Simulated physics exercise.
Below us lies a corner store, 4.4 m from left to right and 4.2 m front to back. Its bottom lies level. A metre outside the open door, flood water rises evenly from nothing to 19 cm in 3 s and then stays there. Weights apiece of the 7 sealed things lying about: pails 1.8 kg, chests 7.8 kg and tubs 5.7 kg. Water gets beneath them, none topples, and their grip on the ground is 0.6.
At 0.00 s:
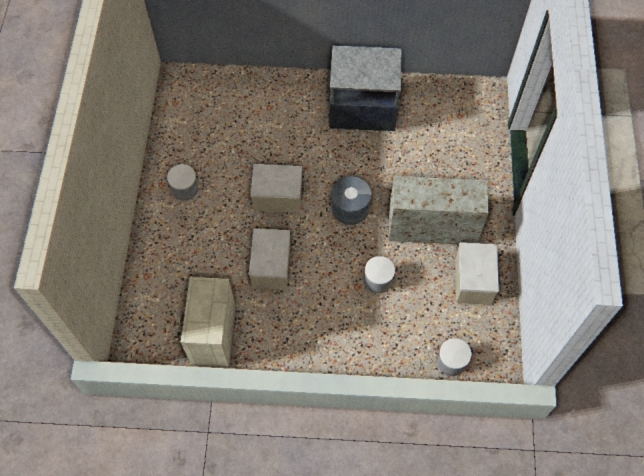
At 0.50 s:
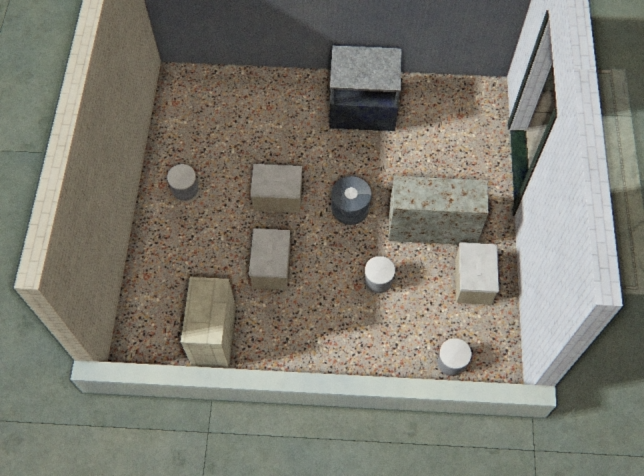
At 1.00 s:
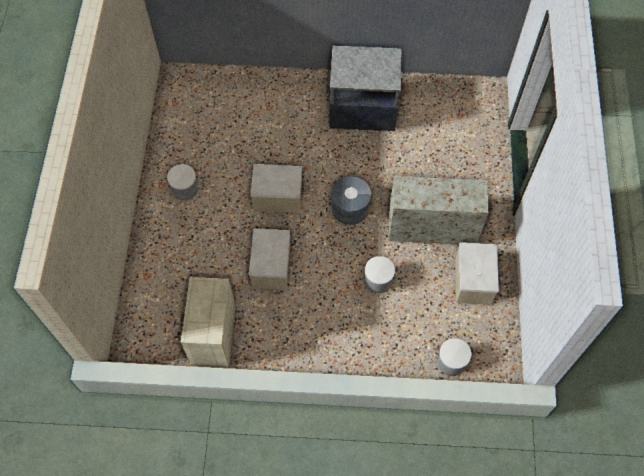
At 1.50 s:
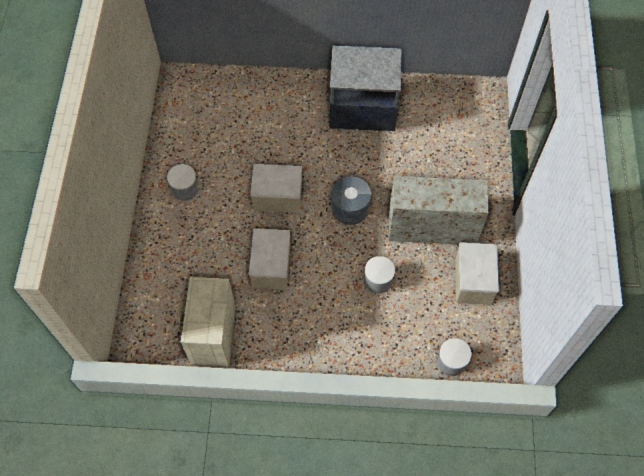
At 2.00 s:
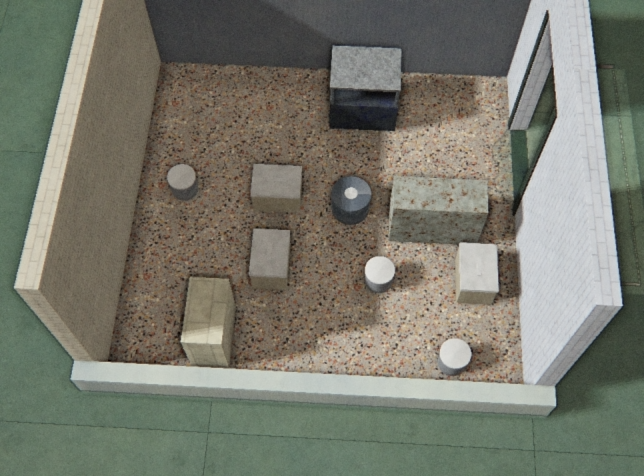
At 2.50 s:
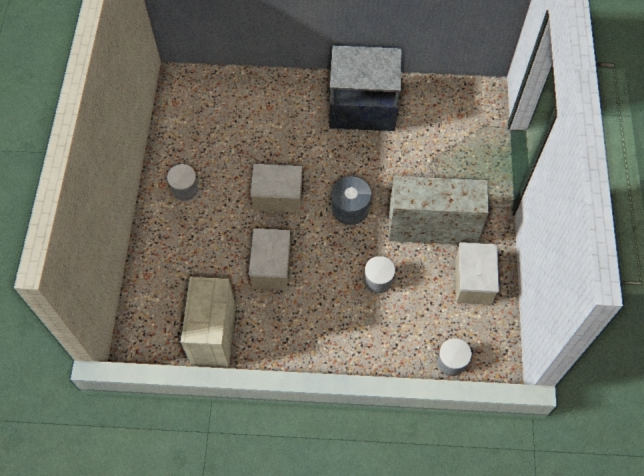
A small roofless room with a pebbled floor, pale side walls and a dark back wall is seen from high above its low front edge. Grey and beige blocks and short round tubs stand about the floor, with a speckled greenish block near the doorway at right. The paving outside turns from brownish to green, then a faint green film spreads in through the doorway, while the objects and camera stay still.
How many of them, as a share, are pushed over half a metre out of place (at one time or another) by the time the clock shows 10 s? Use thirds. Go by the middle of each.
That comes to between one and two thirds.
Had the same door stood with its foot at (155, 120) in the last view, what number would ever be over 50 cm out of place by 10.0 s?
Then 3.
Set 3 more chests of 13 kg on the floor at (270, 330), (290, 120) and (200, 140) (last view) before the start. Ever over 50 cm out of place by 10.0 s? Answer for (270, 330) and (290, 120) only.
In that order: Less, under.
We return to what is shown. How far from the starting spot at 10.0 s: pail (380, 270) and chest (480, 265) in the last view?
In that order: 0 cm, 0 cm.
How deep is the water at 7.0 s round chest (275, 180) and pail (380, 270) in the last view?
About 4 and 1 cm.
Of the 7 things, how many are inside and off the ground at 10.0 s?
I count 2.
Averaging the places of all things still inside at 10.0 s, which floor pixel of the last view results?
Around (316, 303).
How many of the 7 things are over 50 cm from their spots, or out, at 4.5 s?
By then 0.
After 3.5 s 0 of 7 are over 50 cm from their spots; 0 afloat.
After 4.5 s 0 of 7 are over 50 cm from their spots; 0 afloat.
After 7.0 s 3 of 7 are over 50 cm from their spots; 2 afloat.
After 10.0 s 3 of 7 are over 50 cm from their spots, and 3 have been at some point; 2 afloat.
